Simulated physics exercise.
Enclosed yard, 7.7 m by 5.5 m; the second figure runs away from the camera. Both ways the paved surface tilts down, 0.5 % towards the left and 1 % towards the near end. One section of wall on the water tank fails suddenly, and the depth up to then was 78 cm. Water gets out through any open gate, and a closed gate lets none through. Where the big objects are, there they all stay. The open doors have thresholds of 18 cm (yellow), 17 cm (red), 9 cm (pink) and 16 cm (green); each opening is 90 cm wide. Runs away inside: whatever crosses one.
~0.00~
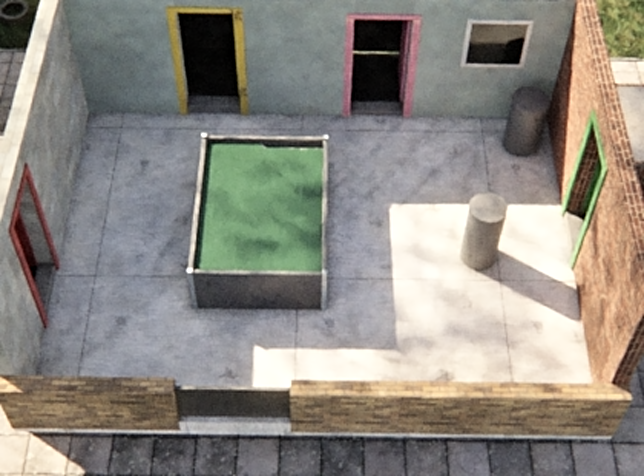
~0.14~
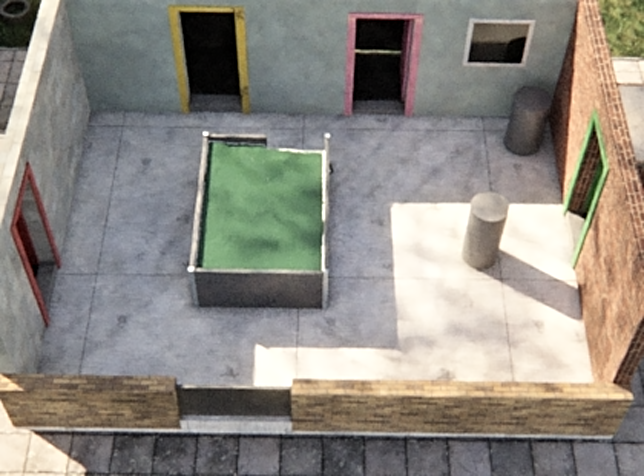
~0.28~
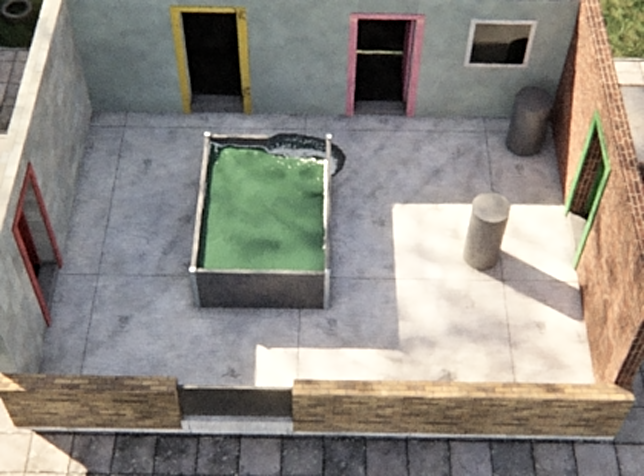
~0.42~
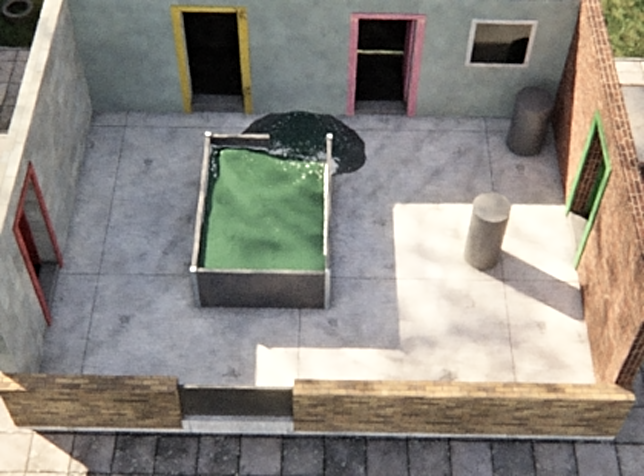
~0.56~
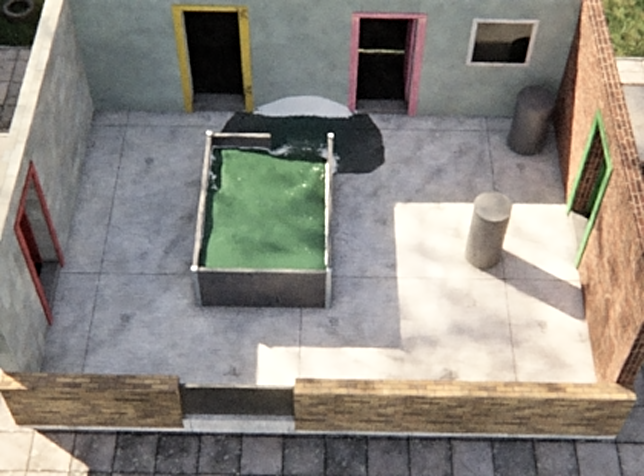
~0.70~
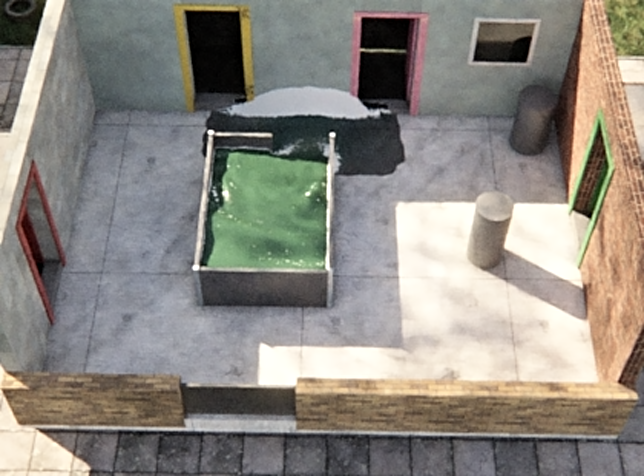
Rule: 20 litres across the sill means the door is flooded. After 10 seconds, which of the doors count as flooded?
Yellow door: Not flooded; red door: Not flooded; pink door: Flooded; green door: Not flooded.
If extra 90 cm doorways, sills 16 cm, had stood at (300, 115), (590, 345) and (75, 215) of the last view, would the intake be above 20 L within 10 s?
Door 1: Higher; door 2: Lower; door 3: Lower.
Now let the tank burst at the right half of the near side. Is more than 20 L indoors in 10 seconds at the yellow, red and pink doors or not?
So yellow stays lower, red stays lower, pink stays lower.
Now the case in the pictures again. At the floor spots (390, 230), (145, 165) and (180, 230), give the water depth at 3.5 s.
I'd read it as roughly 0, 3 and 1 cm, in that order.
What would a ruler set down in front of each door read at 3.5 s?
In cm: Yellow 12, red 6, pink 16, green 14.
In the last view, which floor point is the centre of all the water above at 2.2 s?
Around (283, 195).
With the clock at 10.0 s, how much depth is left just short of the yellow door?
5.0 cm or so.
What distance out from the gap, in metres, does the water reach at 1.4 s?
It comes to some 3.4 metres.
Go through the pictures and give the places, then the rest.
The water tank at (262, 205) is whole and still, 78 cm deep, in the first frame.
Water pours out on the water tank's far side and has run 0.5 m, to (330, 172); typically 7 cm deep outside, 78 cm at the water tank's back, in the second frame.
The front is at a hidden place, 0.8 m from the gap on the water tank's far side; 0.8 m2 of floor is under water; 78 cm left at the back of the water tank, in the third frame.
The front is at (279, 114), 1.4 m from the gap on the water tank's far side; 2.0 m2 of floor is under water; 78 cm left at the back of the water tank, in the fourth frame.
Water pours out on the water tank's far side and has run 1.7 m, to (241, 113); typically 7 cm deep outside, 78 cm at the water tank's back, in the fifth frame.
The front is at (218, 112), 2.0 m from the gap on the water tank's far side; 3.3 m2 of floor is under water; 77 cm left at the back of the water tank, in the sixth frame.
After 1.4 s water covers 15 % of the floor and is deepest (52 cm) near (310, 116); yellow door 16 cm at the sill, 0 L in, red door not reached, pink door 24 cm at the sill, 19 L in, green door not reached.
After 2.2 s water covers 30 % of the floor and is deepest (45 cm) near (310, 116); yellow door 17 cm at the sill, 1 L in, red door not reached, pink door 21 cm at the sill, 72 L in, green door not reached.
After 3.5 s water covers 45 % of the floor and is deepest (30 cm) near (300, 116); yellow door 12 cm at the sill, 3 L in, red door 6 cm at the sill, 0 L in, pink door 16 cm at the sill, 124 L in, green door 14 cm at the sill, 0 L in.
After 6.0 s water covers 80 % of the floor and is deepest (20 cm) near (300, 116); yellow door 9 cm at the sill, 3 L in, red door 6 cm at the sill, 0 L in, pink door 12 cm at the sill, 162 L in, green door 11 cm at the sill, 0 L in.
After 10.0 s water covers 95 % of the floor and is deepest (17 cm) near (37, 401); yellow door 5 cm at the sill, 3 L in, red door 8 cm at the sill, 0 L in, pink door 6 cm at the sill, 168 L in, green door 8 cm at the sill, 0 L in.
